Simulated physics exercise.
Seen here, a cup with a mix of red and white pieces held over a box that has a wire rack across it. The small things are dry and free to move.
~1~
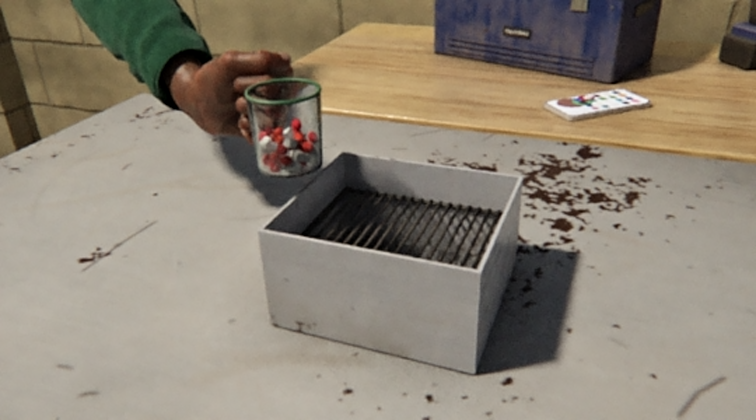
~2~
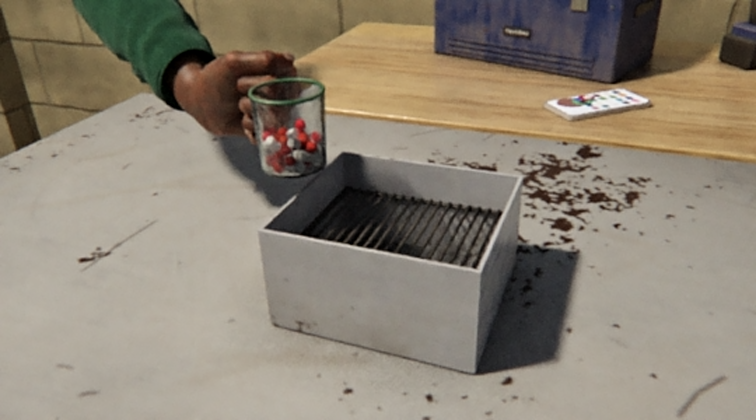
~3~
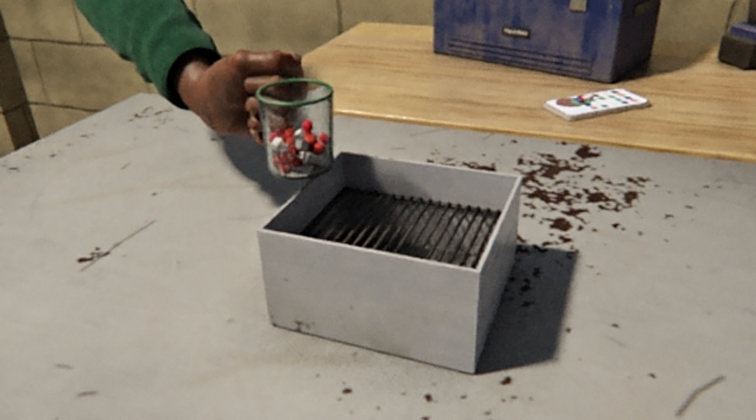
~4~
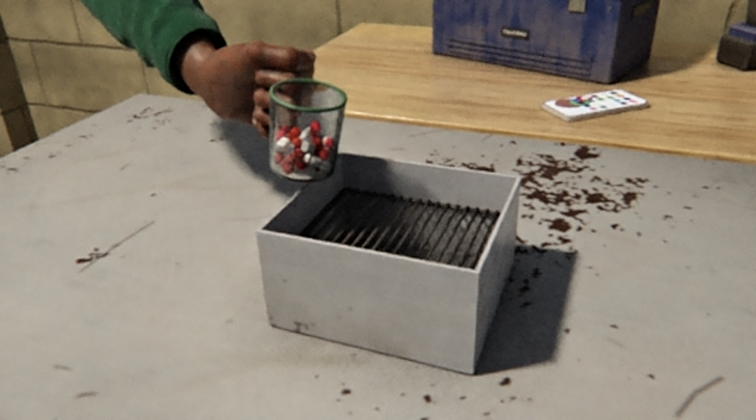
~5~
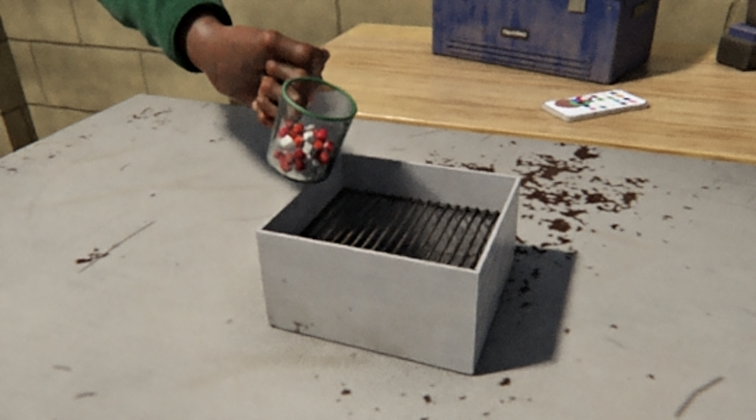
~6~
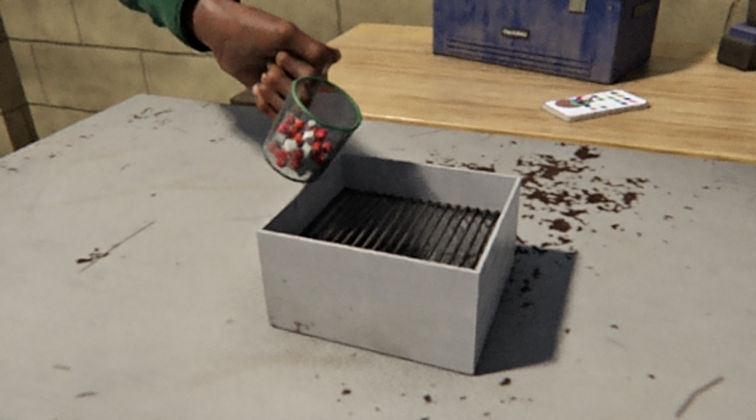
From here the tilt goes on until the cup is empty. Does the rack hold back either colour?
Here the red bits are held back, and the white bits are held back.
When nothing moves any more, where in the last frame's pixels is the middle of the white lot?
Roughly at (369, 229).
Then, 0.56 s later than the last frame, red ones, every one in the cup; white ones, every one in the cup.
Then, 1.05 s later than the last frame, red ones, almost all in the cup, about a tenth on or over the wires; white ones, the larger part in the cup, roughly a quarter on or over the wires.
Then, 1.47 s later than the last frame, red ones, every one on or over the wires; white ones, every one on or over the wires.
When it is over, red ones, every one on the wires, not one under the rack; white ones, every one on the wires, not one under the rack.
